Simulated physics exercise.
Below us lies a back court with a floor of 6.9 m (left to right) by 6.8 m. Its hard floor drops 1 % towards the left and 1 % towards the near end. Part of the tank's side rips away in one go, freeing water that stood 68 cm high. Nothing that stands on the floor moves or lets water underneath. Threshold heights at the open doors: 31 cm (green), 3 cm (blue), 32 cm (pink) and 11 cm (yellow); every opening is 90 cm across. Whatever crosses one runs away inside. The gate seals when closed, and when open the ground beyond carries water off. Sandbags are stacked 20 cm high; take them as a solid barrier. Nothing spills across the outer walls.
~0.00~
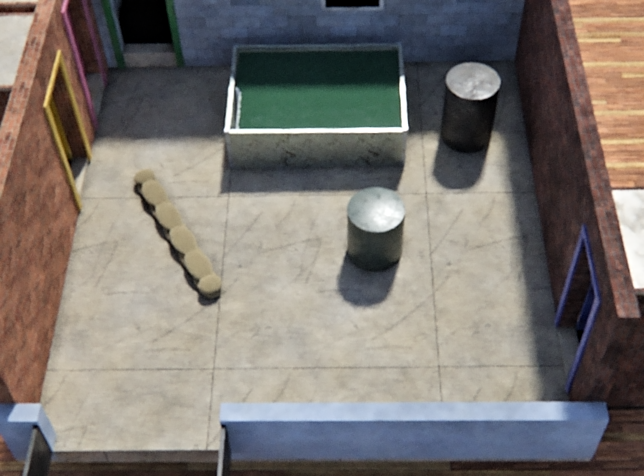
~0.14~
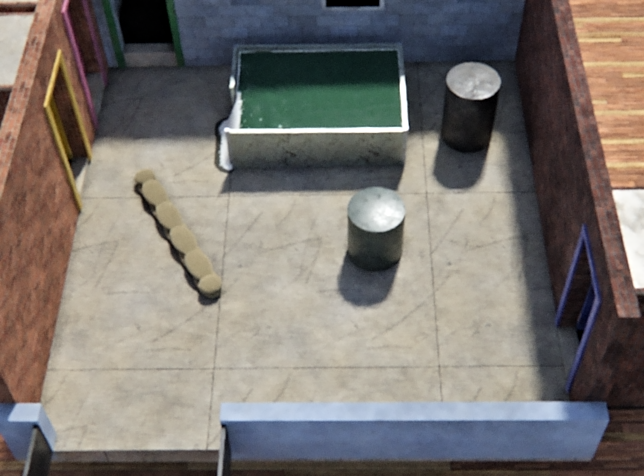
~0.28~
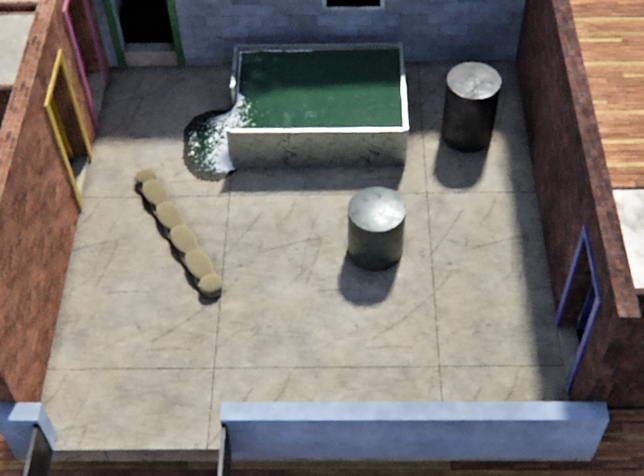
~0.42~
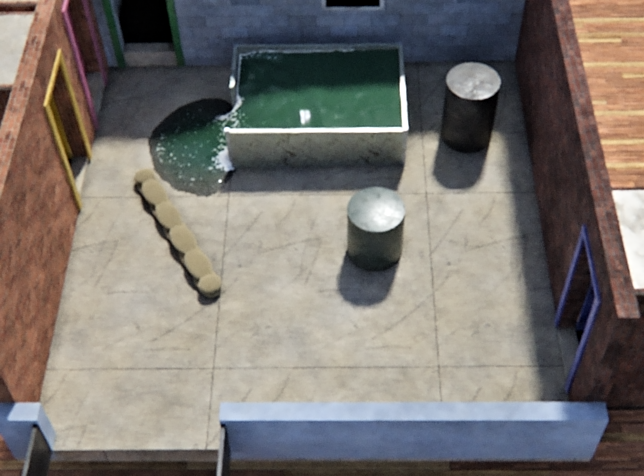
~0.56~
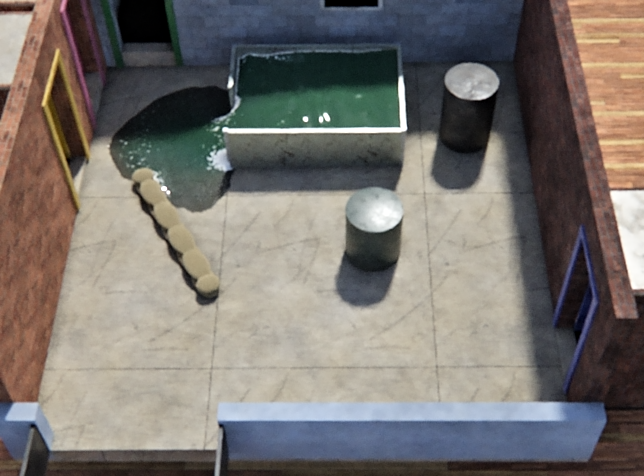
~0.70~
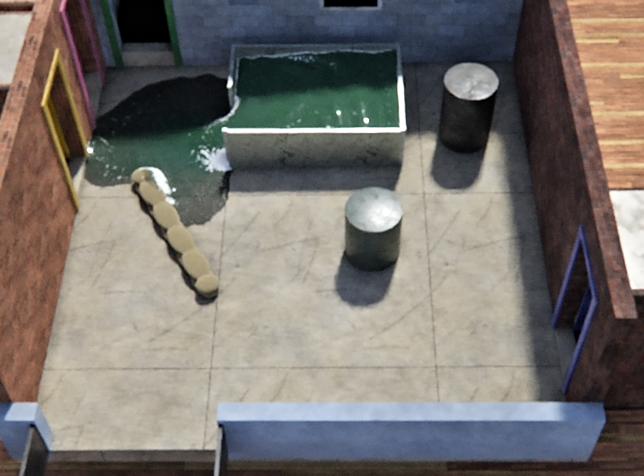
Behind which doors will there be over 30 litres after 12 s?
Door by door: At the green door it does not reach the limit; at the blue door it does not reach the limit; at the pink door it does not reach the limit; at the yellow door it goes over the limit.
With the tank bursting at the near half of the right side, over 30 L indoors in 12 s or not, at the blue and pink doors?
Then: Blue above, pink not over.
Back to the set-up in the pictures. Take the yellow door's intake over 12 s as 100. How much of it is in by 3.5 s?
Some 55 per cent by then.
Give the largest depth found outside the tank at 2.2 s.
Up to some 44 cm.
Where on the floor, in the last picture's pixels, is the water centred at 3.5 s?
Near (245, 142).
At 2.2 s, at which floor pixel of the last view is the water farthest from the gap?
At about (56, 315).
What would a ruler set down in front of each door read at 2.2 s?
In cm: Green 22, blue 0, pink 26, yellow 30.
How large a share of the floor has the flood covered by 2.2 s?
About 25 per cent.
After 1.4 s water covers 15 % of the floor and is deepest (41 cm) near (226, 151); green door 6 cm at the sill, 0 L in, blue door not reached, pink door 24 cm at the sill, 0 L in, yellow door 26 cm at the sill, 50 L in.
After 2.2 s water covers 25 % of the floor and is deepest (44 cm) near (106, 74); green door 22 cm at the sill, 0 L in, blue door not reached, pink door 26 cm at the sill, 0 L in, yellow door 30 cm at the sill, 172 L in.
After 3.5 s water covers 40 % of the floor and is deepest (28 cm) near (106, 74); green door 22 cm at the sill, 0 L in, blue door not reached, pink door 25 cm at the sill, 0 L in, yellow door 24 cm at the sill, 327 L in.
After 7.0 s water covers 75 % of the floor and is deepest (21 cm) near (86, 169); green door 14 cm at the sill, 0 L in, blue door not reached, pink door 14 cm at the sill, 1 L in, yellow door 18 cm at the sill, 530 L in.
After 12.0 s water covers 90 % of the floor and is deepest (14 cm) near (154, 177); green door 8 cm at the sill, 1 L in, blue door 4 cm at the sill, 3 L in, pink door 9 cm at the sill, 1 L in, yellow door 12 cm at the sill, 601 L in.
